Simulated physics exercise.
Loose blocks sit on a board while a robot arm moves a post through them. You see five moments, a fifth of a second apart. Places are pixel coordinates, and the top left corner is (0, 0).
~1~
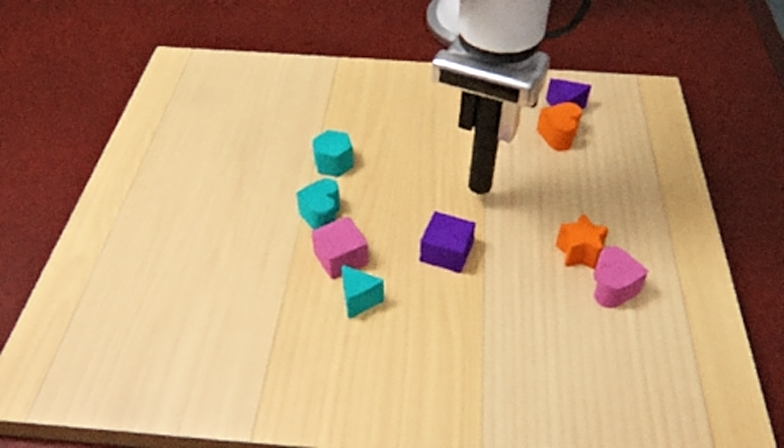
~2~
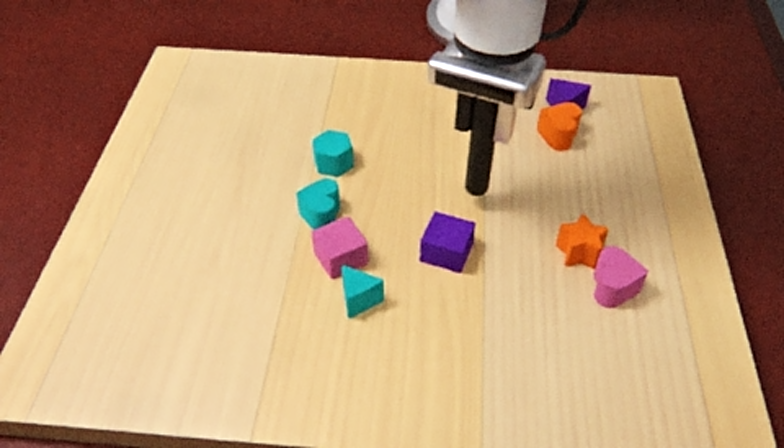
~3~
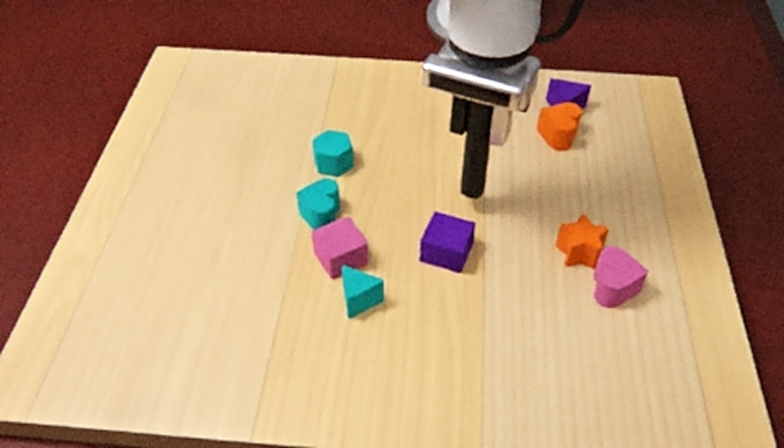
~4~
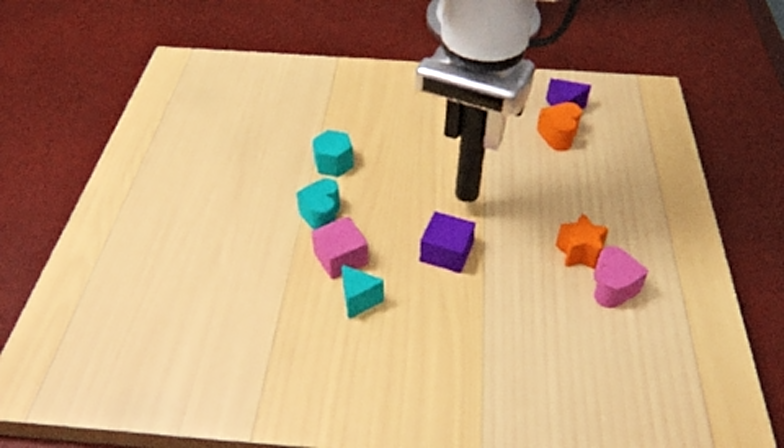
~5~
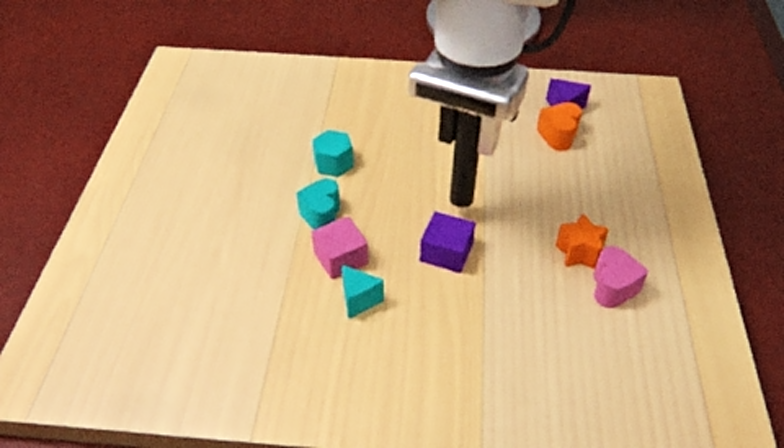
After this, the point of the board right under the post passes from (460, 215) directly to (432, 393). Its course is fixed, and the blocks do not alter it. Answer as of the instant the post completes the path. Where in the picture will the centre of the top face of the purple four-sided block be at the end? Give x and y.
My best guess is (402, 314).
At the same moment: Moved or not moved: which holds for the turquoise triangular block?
If the post follows that path, the turquoise triangular block stays in its place.
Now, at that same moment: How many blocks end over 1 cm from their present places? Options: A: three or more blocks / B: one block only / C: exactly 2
Choice B: One block only.
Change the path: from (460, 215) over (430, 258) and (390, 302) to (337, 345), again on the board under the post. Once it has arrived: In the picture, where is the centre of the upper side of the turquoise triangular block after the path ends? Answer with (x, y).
(333, 295)
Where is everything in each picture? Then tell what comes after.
Post tip (480, 186); block tops, turquoise triangular block (358, 281); purple four-sided block (449, 231), in the first picture.
Post (477, 188); blocks unchanged, in the second picture.
Post (472, 191); blocks unchanged, in the third picture.
Post (467, 194); blocks unchanged, in the fourth picture.
Post (462, 200); turquoise triangular block (358, 281); purple four-sided block (449, 231), in the fifth picture.
The first path, step by step. One third of the way, post (452, 253); purple four-sided block (433, 270), turned 20° clockwise.
Two thirds of the way, post (443, 312); purple four-sided block (405, 311), turned 65° clockwise.
At the end, post (433, 380); turquoise triangular block in place; purple four-sided block (402, 314), turned 75° clockwise.
